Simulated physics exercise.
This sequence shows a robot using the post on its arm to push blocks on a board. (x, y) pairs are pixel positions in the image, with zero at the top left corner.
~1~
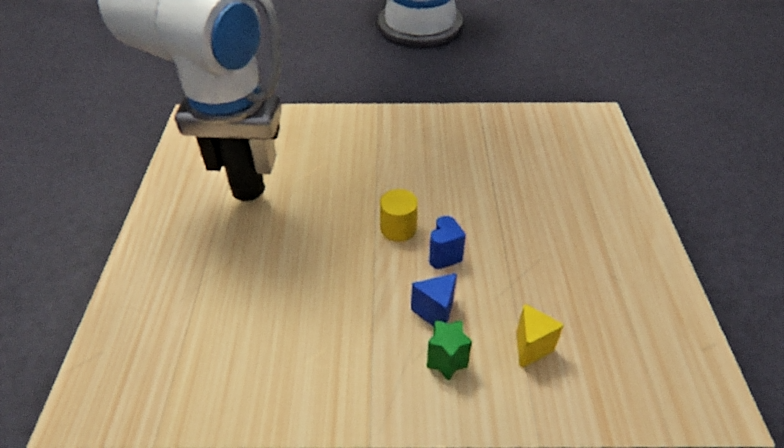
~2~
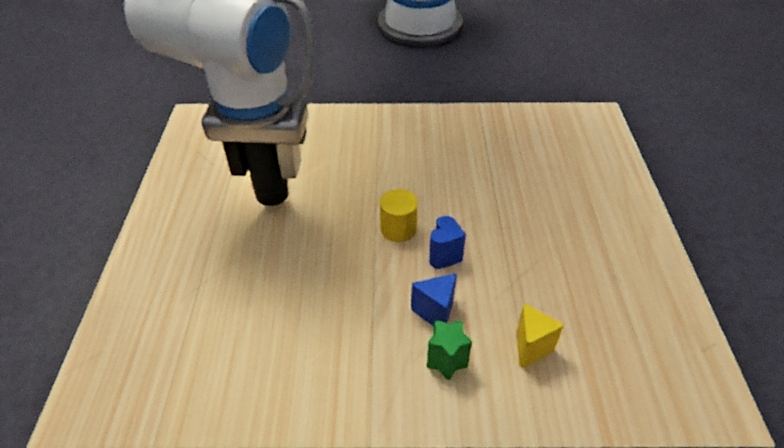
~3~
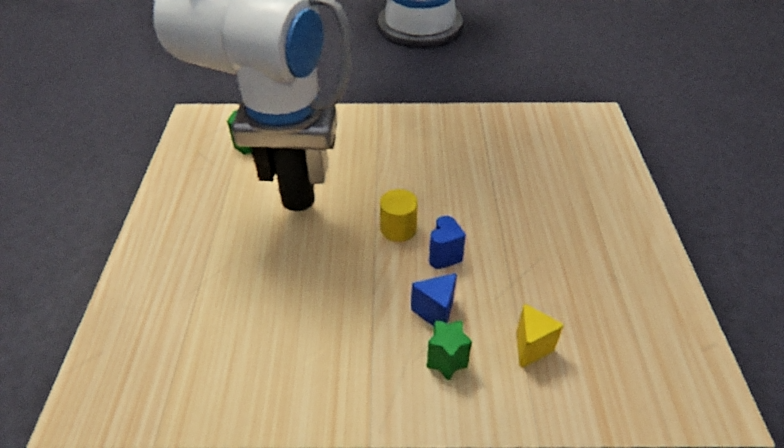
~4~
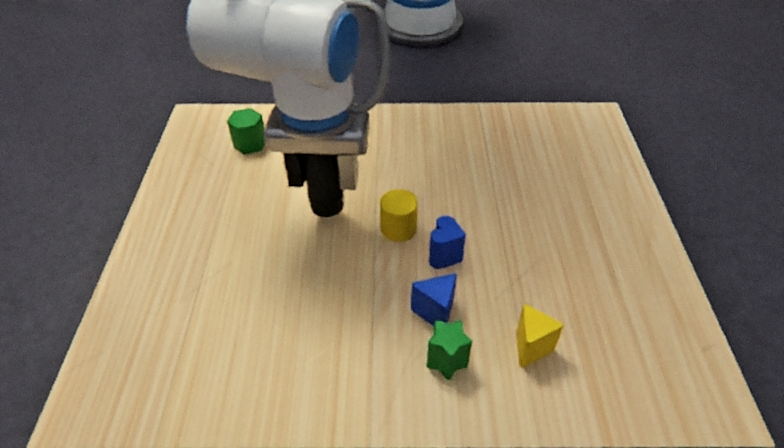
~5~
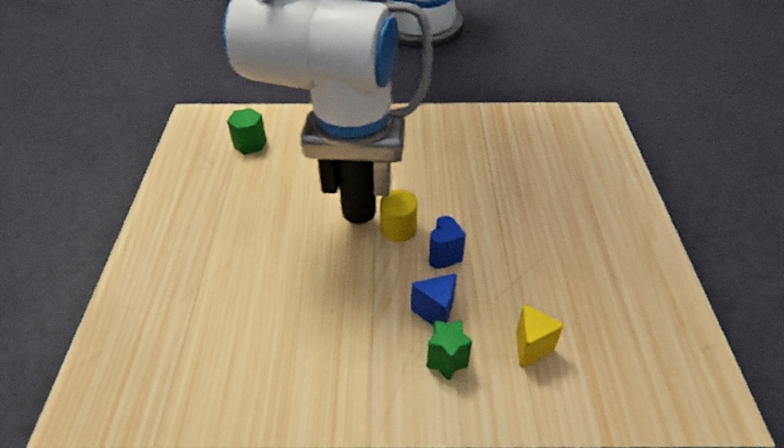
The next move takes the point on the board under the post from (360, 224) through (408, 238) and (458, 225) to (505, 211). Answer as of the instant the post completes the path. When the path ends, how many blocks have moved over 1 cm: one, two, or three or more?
Moved: 1.
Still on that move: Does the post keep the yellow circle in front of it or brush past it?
It is driven along in front.
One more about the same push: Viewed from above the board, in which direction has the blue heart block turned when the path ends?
That block twists clockwise.
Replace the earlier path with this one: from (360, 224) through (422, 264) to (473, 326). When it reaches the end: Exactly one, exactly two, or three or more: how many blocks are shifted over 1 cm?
Three or more blocks.
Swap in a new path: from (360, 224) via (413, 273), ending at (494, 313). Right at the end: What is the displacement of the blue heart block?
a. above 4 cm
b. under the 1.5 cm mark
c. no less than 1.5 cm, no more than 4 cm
Answer: B.
What follows on the original path. One third of the way, post at (410, 227); yellow circle at (446, 204); blue heart block at (452, 231), turned 25° clockwise.
Two thirds of the way, post at (461, 213); yellow circle at (498, 192); blue heart block at (452, 231), turned 25° clockwise.
At the end, post at (507, 200); yellow circle at (547, 184); blue heart block at (452, 231), turned 25° clockwise.
